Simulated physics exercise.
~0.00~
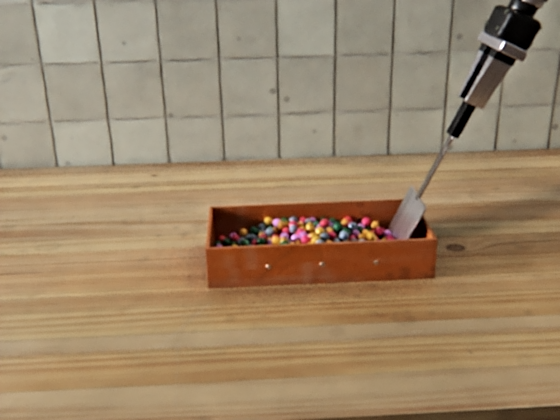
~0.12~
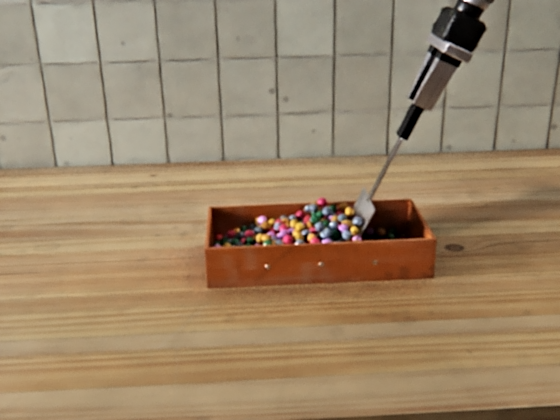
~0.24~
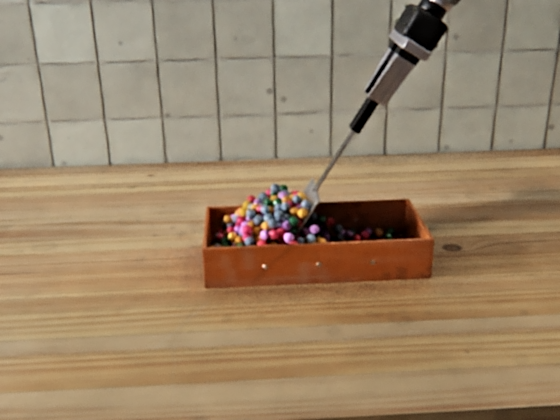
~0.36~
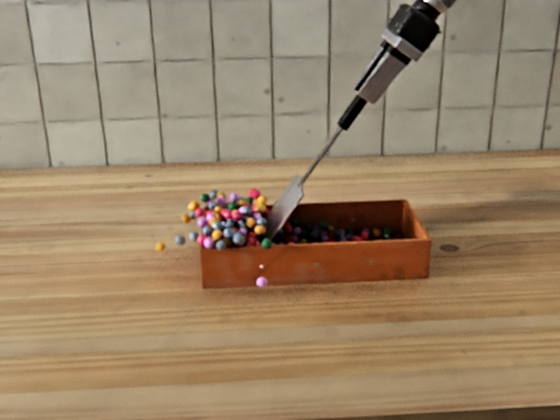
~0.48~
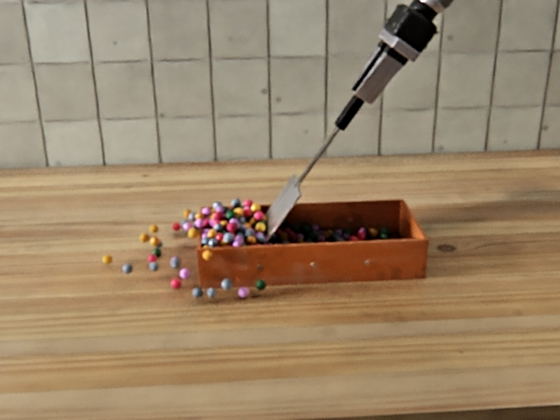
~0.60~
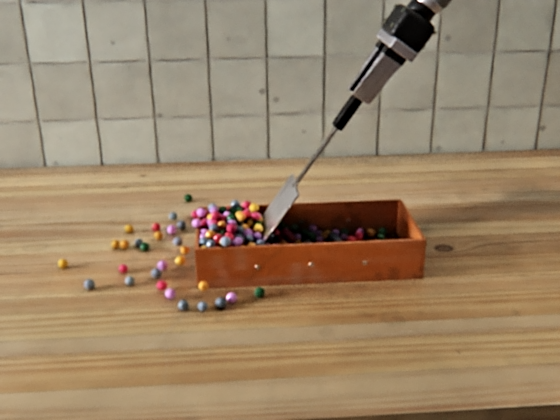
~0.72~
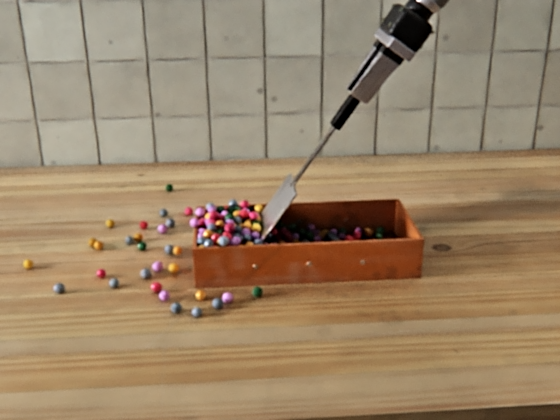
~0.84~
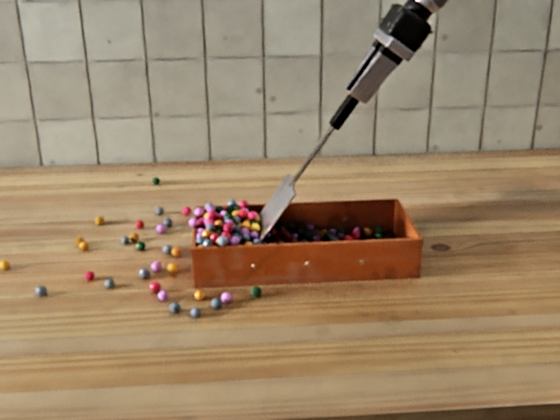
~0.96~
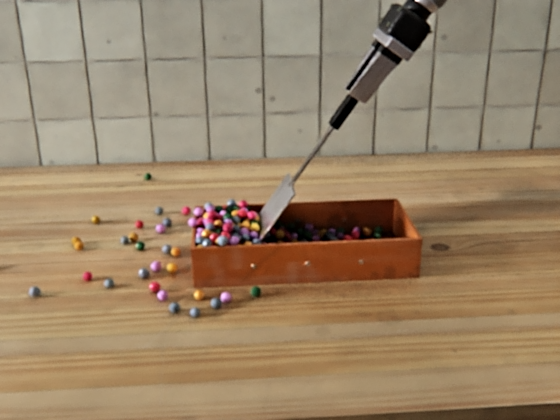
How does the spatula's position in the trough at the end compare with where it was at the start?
At the start the spatula is at the right end of the trough, and by the end it is left of the trough's middle, resting against the heaped sweets.
